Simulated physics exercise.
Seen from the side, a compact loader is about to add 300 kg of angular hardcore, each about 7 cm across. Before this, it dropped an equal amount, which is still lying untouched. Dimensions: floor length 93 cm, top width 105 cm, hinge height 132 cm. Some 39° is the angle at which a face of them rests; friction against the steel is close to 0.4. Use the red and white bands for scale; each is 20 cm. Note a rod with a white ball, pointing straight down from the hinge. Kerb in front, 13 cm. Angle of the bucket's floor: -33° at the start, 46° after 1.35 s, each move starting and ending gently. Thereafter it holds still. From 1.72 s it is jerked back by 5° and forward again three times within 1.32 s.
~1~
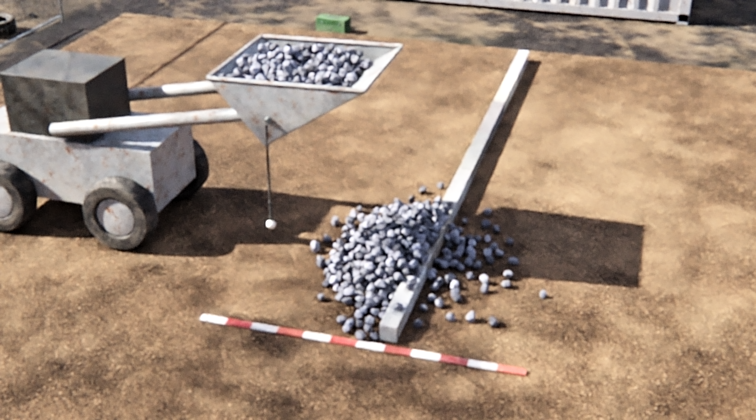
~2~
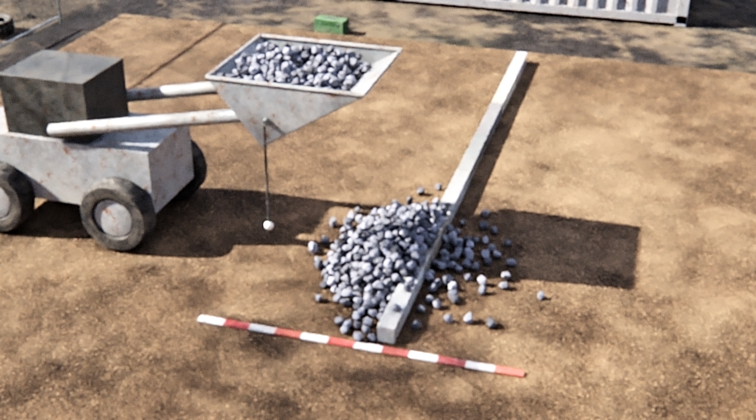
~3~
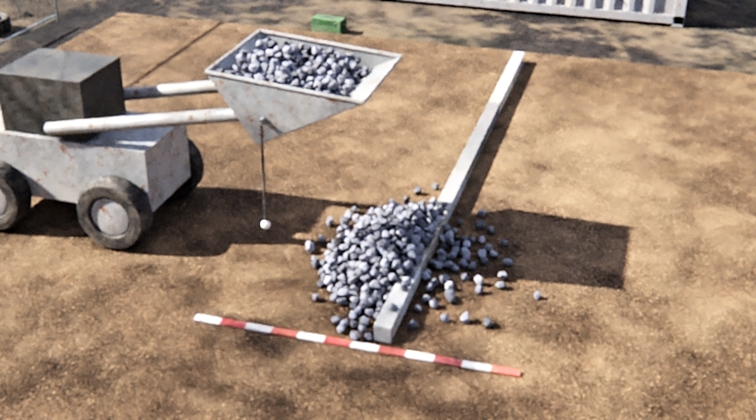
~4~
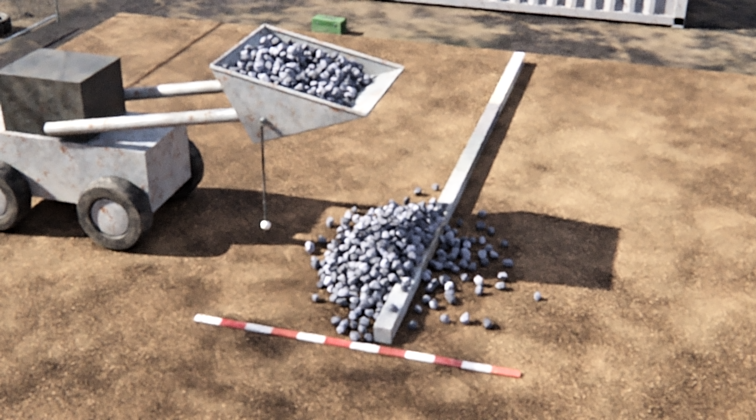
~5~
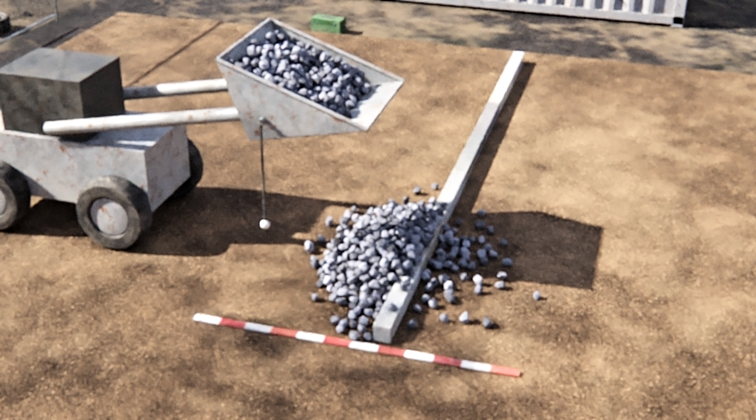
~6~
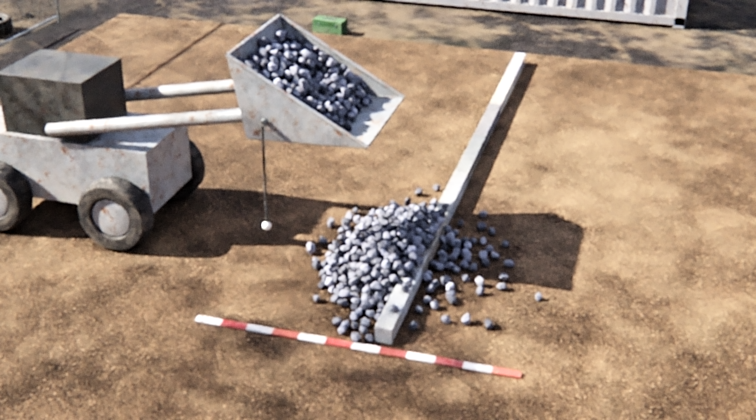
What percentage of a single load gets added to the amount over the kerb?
17 %.
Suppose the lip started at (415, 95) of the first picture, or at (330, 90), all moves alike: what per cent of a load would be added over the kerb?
I'd guess close to 80 per cent first and close to 0 per cent second.
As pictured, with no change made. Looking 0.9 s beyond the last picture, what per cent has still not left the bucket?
Reading: Near 45 % of the load.
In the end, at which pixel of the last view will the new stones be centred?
They settle centred around (376, 243).
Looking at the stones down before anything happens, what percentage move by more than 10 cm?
I'd say roughly 5 per cent of them.
Then, 0.4 s after the last picture the floor is at 34°; in per cent of one load, 100 in the bucket, 90 on this side of the kerb, 10 over the kerb; the foremost stones are at (503, 279).
Then, 0.9 s after the last picture the floor is at 46°; in per cent of one load, 46 in the bucket, 145 on this side of the kerb, 10 over the kerb; the foremost stones are at (503, 279).
Then, 2.9 s after the last picture the floor is at 46°; in per cent of one load, 0 in the bucket, 174 on this side of the kerb, 26 over the kerb; the foremost stones are at (507, 285).
Then, 5.5 s after the last picture the floor is at 46°; in per cent of one load, 0 in the bucket, 174 on this side of the kerb, 26 over the kerb; the foremost stones are at (507, 285). Net gain over the kerb, 17.
